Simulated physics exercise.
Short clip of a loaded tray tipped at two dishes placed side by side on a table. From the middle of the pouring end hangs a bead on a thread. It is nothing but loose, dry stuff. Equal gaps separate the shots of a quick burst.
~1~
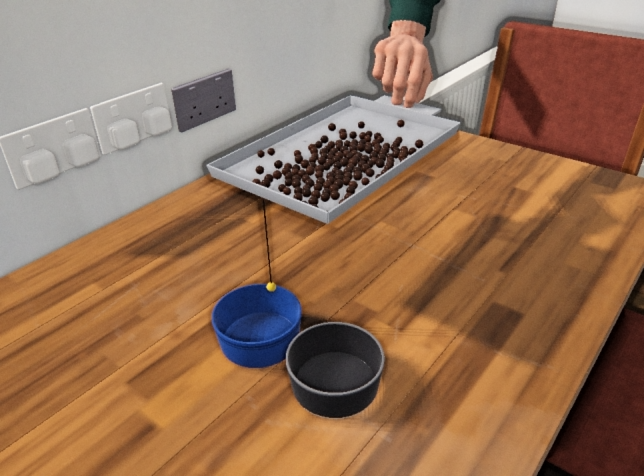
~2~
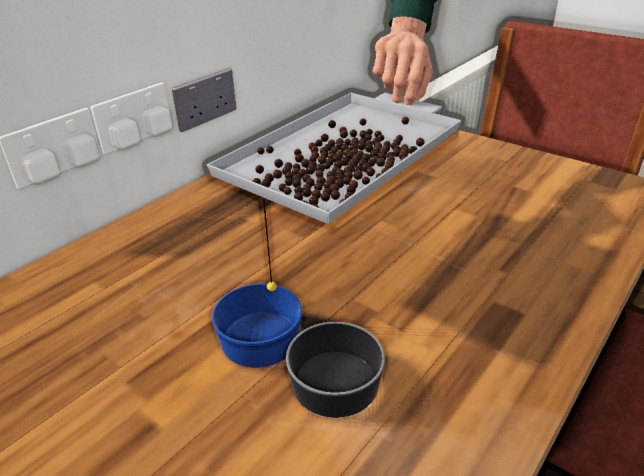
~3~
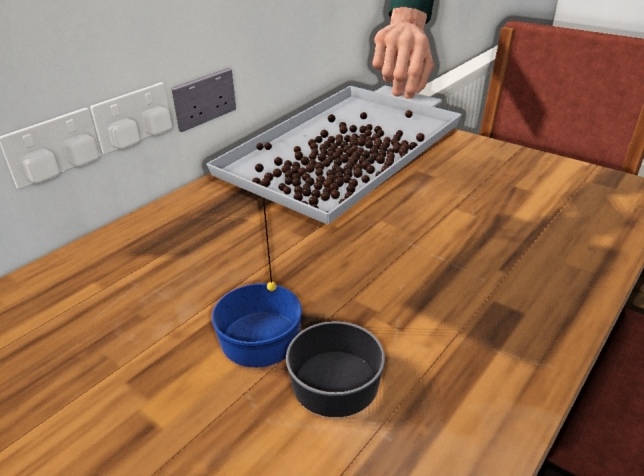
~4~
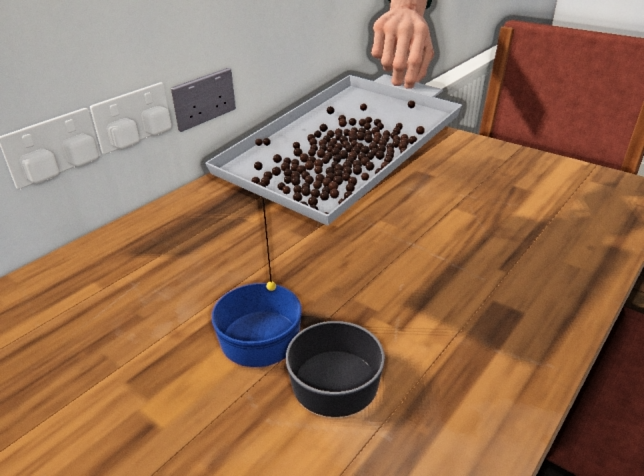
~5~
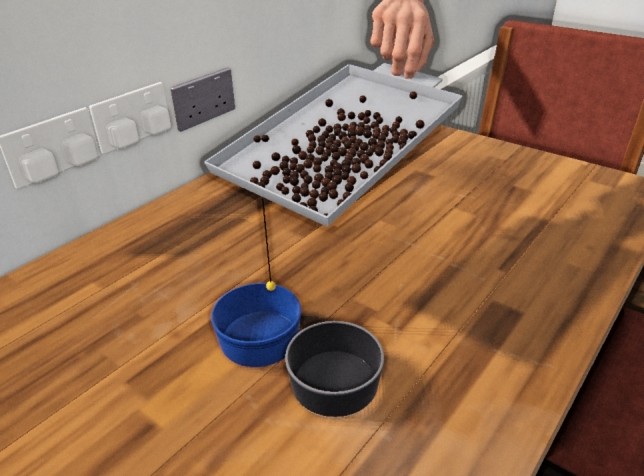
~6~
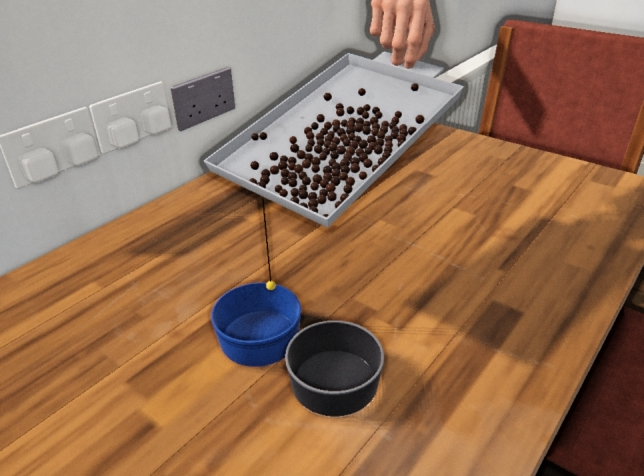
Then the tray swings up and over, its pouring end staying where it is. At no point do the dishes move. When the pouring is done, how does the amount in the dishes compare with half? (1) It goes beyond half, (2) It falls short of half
(1) It goes beyond half.
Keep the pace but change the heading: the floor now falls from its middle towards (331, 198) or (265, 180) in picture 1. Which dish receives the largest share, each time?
So, the dish at the right the first time round, the dish at the left the second.
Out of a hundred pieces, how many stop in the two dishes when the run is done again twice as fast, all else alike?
It would come out near 80 per cent.
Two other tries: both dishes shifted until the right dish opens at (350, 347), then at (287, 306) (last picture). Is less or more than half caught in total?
Together the dishes get beyond half first, then less than a half.
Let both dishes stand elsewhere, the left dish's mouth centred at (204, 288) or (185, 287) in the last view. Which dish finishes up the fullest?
Well, first the dish at right, then the dish at right.
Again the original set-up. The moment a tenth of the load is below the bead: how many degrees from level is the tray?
Angle: Close to 75°.
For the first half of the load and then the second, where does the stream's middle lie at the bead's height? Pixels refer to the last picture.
Initially about (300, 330); subsequently about (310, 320).
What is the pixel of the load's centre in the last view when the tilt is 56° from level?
The load is centred near (311, 165).
Shortly afterwards, tray tipped steeply; the whole lot on the tray.
Next, tray tipped right over; a little on the tray; near half in the right dish; near a quarter in the left dish; a little outside both; a little in the air.
Some moments later, tray tipped past a quarter turn; near two thirds in the right dish; near a quarter in the left dish; a little outside both.
In the end, tray tipped past a quarter turn; near two thirds in the right dish; near a quarter in the left dish; a little outside both.
